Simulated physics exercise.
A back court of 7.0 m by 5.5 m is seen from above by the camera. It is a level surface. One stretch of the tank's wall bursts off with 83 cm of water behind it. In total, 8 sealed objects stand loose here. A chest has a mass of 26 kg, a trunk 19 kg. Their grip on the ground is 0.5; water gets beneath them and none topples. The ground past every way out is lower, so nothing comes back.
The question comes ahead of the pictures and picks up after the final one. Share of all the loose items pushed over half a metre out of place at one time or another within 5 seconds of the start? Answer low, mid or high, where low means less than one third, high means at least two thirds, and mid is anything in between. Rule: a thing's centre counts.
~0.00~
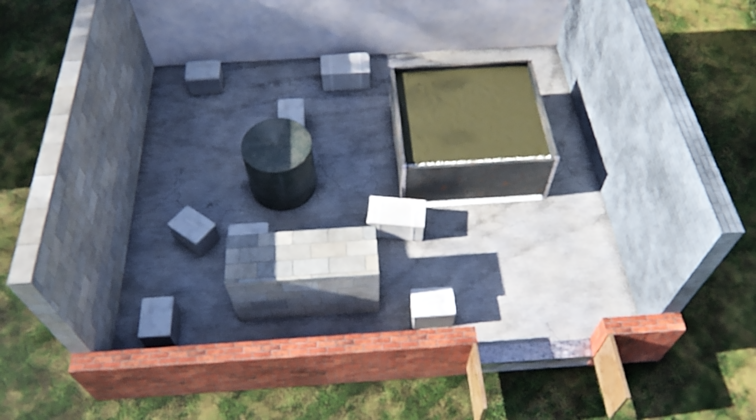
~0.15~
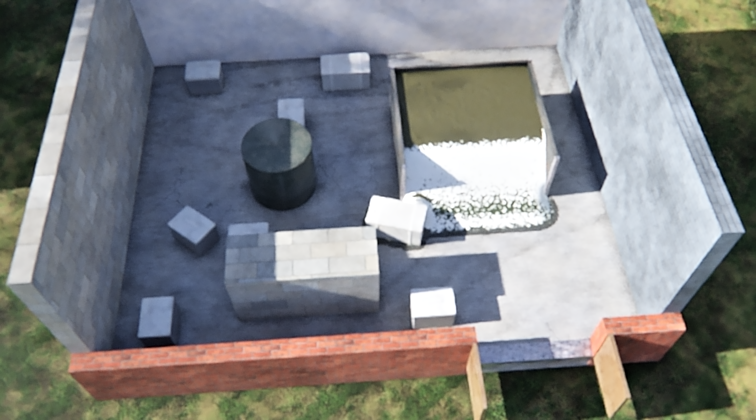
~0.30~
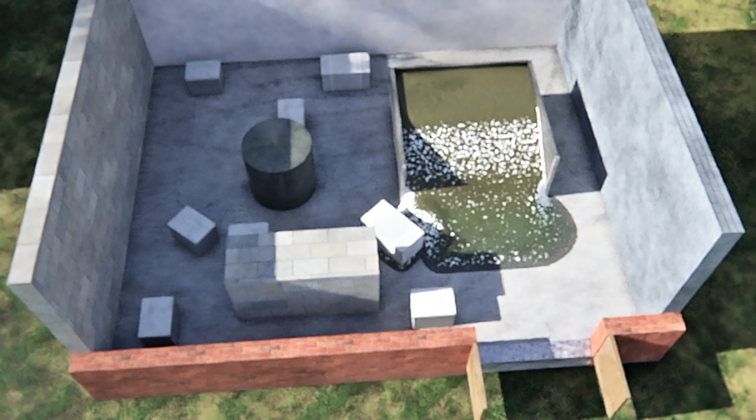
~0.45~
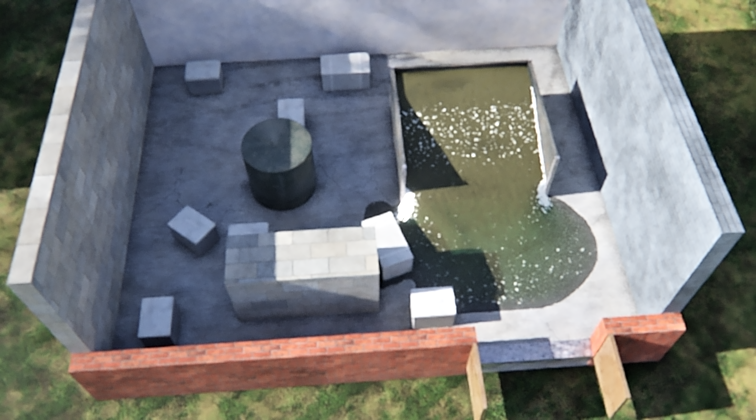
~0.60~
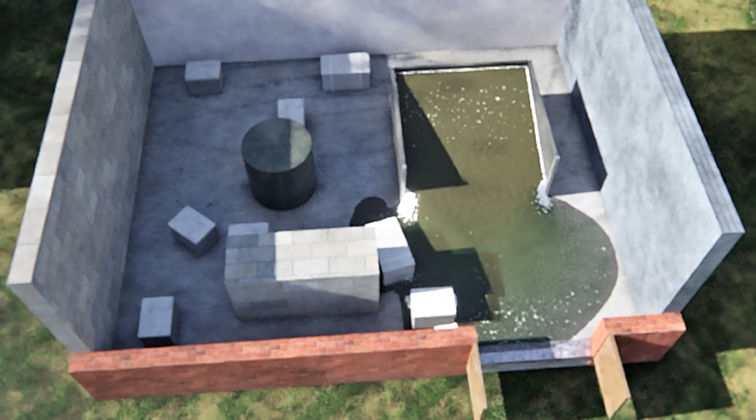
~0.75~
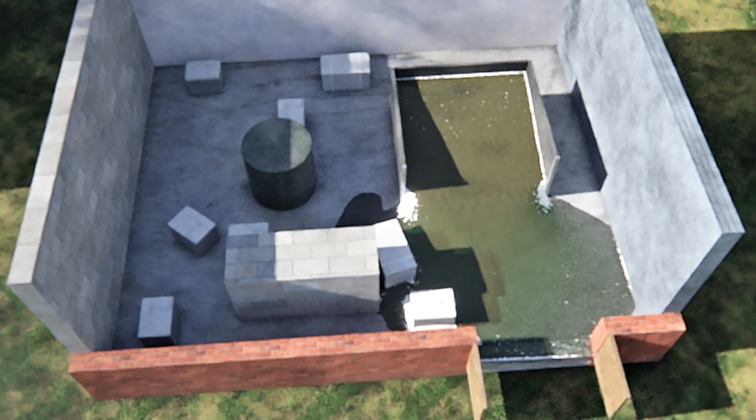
Mid.
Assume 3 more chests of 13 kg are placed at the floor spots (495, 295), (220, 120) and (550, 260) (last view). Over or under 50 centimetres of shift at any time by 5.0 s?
Well, in turn they are above that, below that and above that.
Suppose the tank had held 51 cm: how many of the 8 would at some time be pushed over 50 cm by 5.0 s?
Then 1 of them.
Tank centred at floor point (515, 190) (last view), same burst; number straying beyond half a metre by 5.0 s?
In that case the number is 2.
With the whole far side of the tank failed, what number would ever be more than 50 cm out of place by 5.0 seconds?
Then it comes to 3.
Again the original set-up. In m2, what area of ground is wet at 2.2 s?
Flooded: Near 16 m2.
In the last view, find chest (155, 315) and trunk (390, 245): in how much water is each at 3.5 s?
Depth approx. 12 cm / 6 cm.
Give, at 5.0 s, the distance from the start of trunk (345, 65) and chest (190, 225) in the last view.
First: 0 cm. Second: 5 cm.
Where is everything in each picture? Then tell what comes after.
A trunk at (397, 211), on the bottom; a chest at (433, 301) rests on the ground; 3.9 m2 under water; 0 of 8 have shifted, in the first frame.
A trunk at (397, 213) rests on the ground, 4 cm from its start; a chest at (433, 301), on the bottom; 5.1 m2 under water; 0 of 8 have shifted, in the second frame.
A trunk at (393, 225), on the bottom, 25 cm from its start; a chest at (433, 301), on the bottom; 6.7 m2 under water; 1 of 8 have shifted, in the third frame.
A trunk at (387, 239) rests on the ground, 49 cm from its start; a chest at (433, 301), on the bottom; 8.8 m2 under water; 1 of 8 have shifted, in the fourth frame.
A trunk at (390, 244), on the bottom, 56 cm from its start; a chest at (433, 301), on the bottom; 11.0 m2 under water; 1 of 8 have shifted, in the fifth frame.
A trunk at (391, 247), on the bottom, 61 cm from its start; a chest at (433, 304), on the bottom, 4 cm from its start; water covers 12.5 m2; 1 of 8 have shifted, in the sixth frame.
After 1.1 s 1 of 8 are over 50 cm from their spots; 1 afloat.
After 2.2 s 2 of 8 are over 50 cm from their spots; 2 afloat.
After 3.5 s 2 of 8 are over 50 cm from their spots; 0 afloat.
After 5.0 s 3 of 8 are over 50 cm from their spots, and 3 have been at some point; 0 afloat.
